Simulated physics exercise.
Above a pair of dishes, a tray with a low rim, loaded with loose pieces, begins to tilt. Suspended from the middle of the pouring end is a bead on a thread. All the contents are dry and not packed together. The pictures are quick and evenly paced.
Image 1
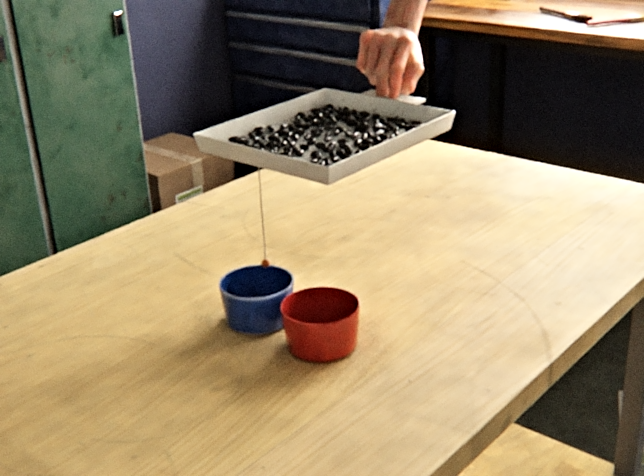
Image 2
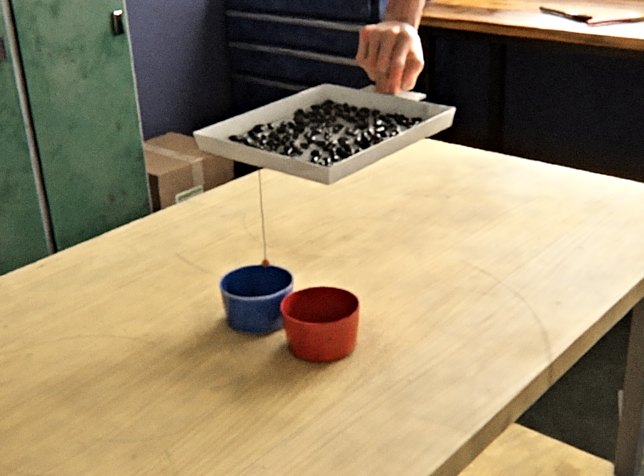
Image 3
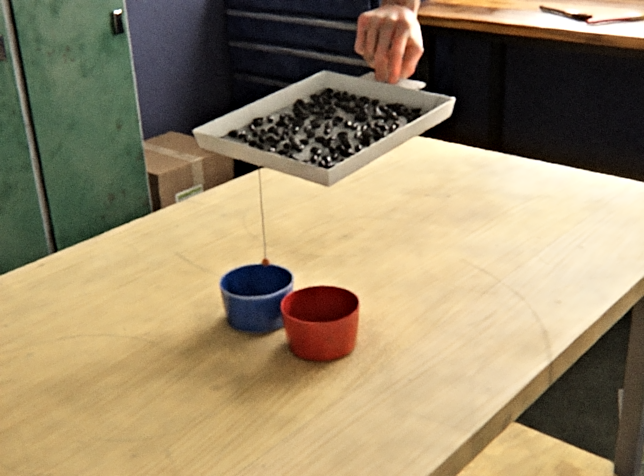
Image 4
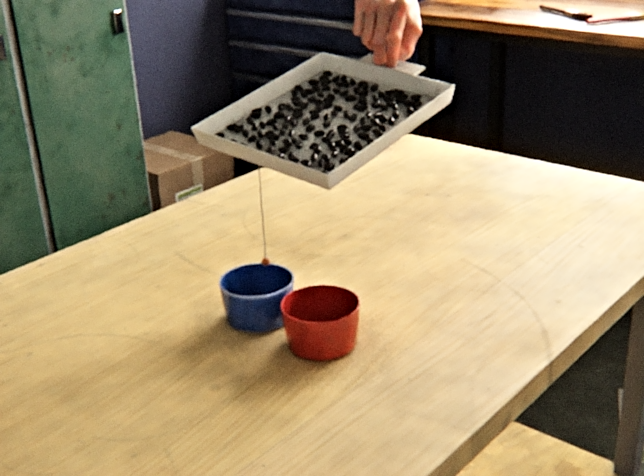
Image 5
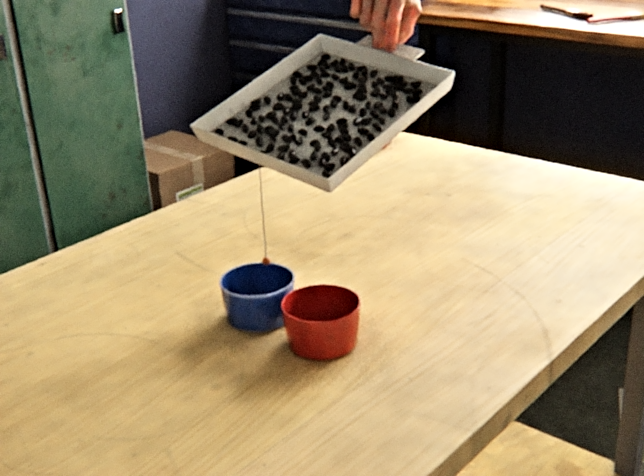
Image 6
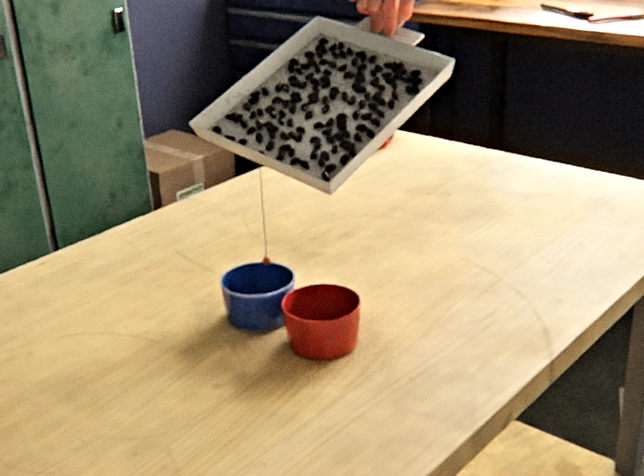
A pale, low-rimmed tray of black beans, held by a hand at its far edge, starts out nearly level above a light wooden table, seen from slightly above by a still camera. Below sit a blue dish at left and a red one at right, with a small reddish bead hanging on a thread above the blue. The hand raises the far edge, steadily slanting the tray toward its near right corner.
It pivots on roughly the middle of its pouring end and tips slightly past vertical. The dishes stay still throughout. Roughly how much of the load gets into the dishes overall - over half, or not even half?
Over half gets in.
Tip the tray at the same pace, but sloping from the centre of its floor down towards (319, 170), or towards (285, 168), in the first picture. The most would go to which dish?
The right-side dish, then the right-side dish.
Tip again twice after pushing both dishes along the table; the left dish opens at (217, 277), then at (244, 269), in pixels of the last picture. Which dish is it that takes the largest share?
Result, first place: The righthand one; second place: The righthand one.
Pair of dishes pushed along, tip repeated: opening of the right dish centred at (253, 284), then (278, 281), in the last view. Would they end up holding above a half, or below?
Taking them in turn, it's short of half and then short of half.
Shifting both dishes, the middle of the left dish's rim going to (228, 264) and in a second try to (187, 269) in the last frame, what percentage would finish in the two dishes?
Trial 1 30%, trial 2 10%.
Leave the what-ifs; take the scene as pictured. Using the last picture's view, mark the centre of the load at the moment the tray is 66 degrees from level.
In the last view, the load is centred near (304, 151).
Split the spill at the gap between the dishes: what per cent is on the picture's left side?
I'd put it at close to 70 per cent.
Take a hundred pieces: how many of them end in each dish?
Near 0 in a hundred for the left dish; near 70 for the right dish.
Shortly afterwards, tray tipped steeply; the whole lot on the tray.
Next, tray tipped past a quarter turn; near a third on the tray; near a quarter in the right dish; only a few in the left dish; a little outside both; near a quarter in the air.
Some moments later, tray tipped past a quarter turn; the bulk in the right dish; only a few in the left dish; near a quarter outside both.
In the end, tray tipped past a quarter turn; the bulk in the right dish; only a few in the left dish; near a quarter outside both.
